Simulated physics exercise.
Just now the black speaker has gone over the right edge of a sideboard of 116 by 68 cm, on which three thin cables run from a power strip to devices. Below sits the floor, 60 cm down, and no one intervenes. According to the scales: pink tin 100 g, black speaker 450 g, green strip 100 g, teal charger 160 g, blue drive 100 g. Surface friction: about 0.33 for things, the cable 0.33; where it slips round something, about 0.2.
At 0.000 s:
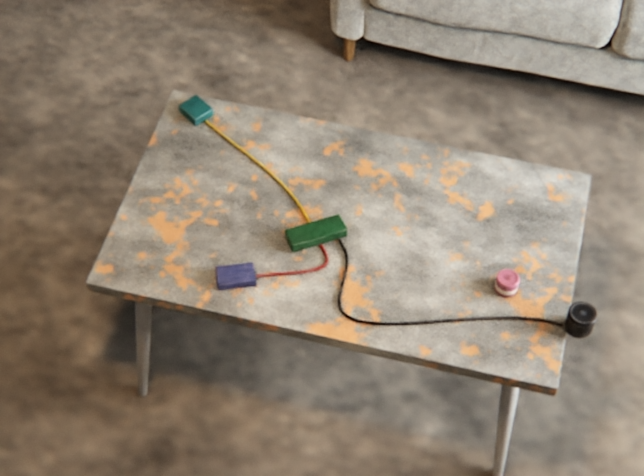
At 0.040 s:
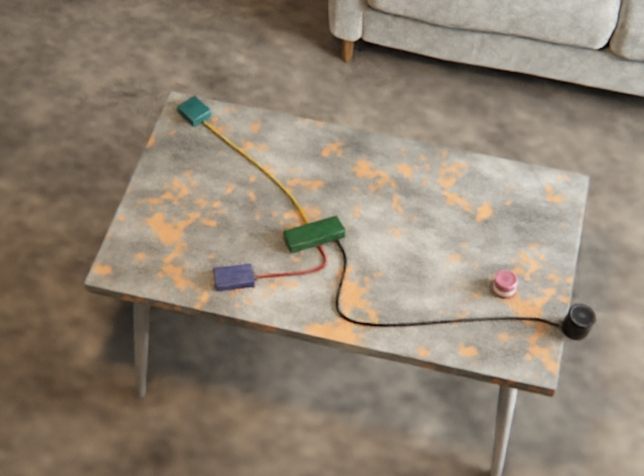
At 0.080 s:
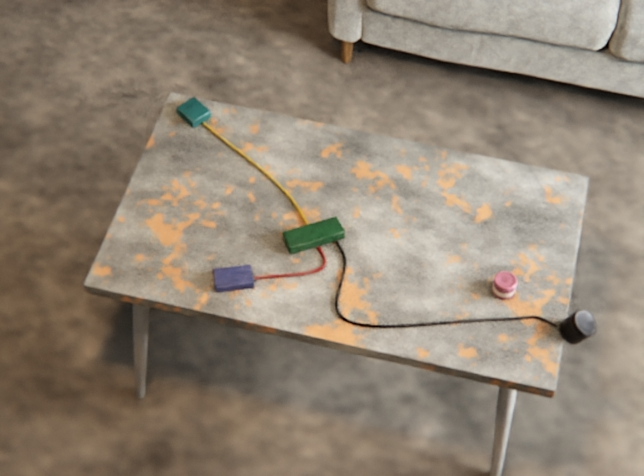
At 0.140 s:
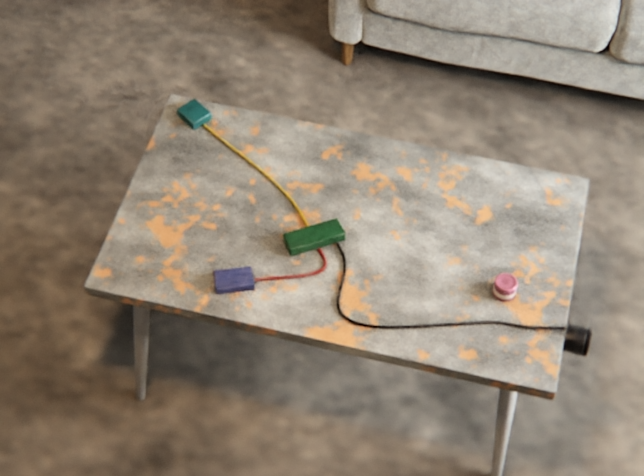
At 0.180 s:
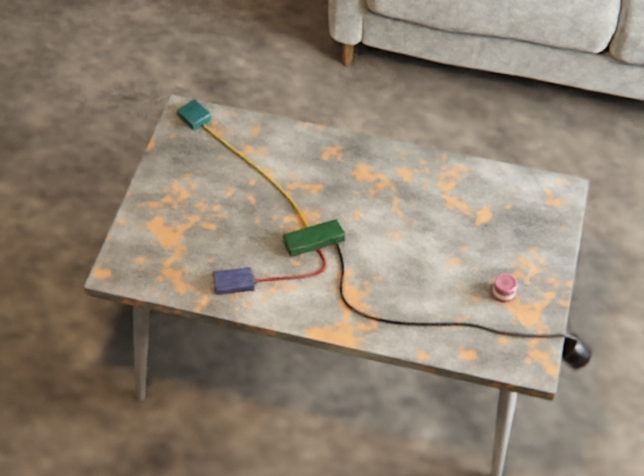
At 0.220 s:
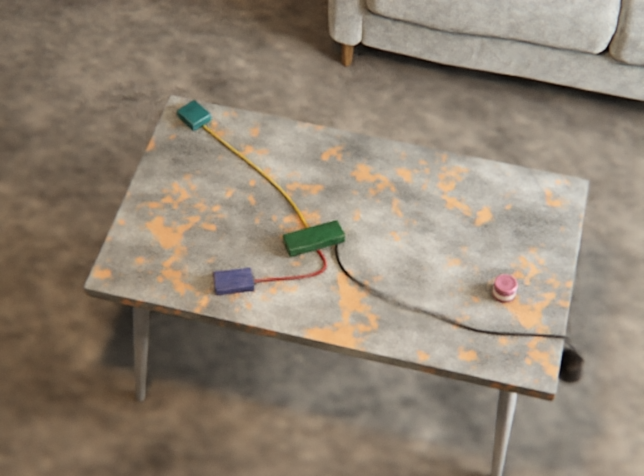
Black cylindrical device tipping over a table's right edge and hanging by its cable, which straightens across the top from a green strip.
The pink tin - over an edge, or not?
Not over an edge.
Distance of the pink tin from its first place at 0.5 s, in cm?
1 cm.
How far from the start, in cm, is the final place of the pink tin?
3 cm.
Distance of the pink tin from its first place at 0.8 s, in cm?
It now lies roughly 3 centimetres from where it started.
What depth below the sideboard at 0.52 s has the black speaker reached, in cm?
I'd say close to 45 centimetres below.
After 0.5 s, the strip's end of the black cable at (427, 284); pink tin 1 cm off its start, teal charger 29 cm off its start, green strip 26 cm off its start.
After 0.8 s, the strip's end of the black cable at (498, 303); pink tin 3 cm off its start, blue drive 47 cm off its start, teal charger 43 cm off its start.
After 1.1 s, the strip's end of the black cable at (498, 303); pink tin 3 cm off its start at (518, 281), blue drive 52 cm off its start at (444, 269), teal charger 44 cm off its start at (303, 205).
After 1.4 s, the strip's end of the black cable at (498, 303); pink tin 3 cm off its start, blue drive 52 cm off its start, teal charger 44 cm off its start.
After 2.6 s, the strip's end of the black cable at (498, 303); pink tin 3 cm off its start at (518, 281), blue drive 52 cm off its start at (444, 269), teal charger 44 cm off its start at (303, 205), green strip 43 cm off its start at (476, 289).
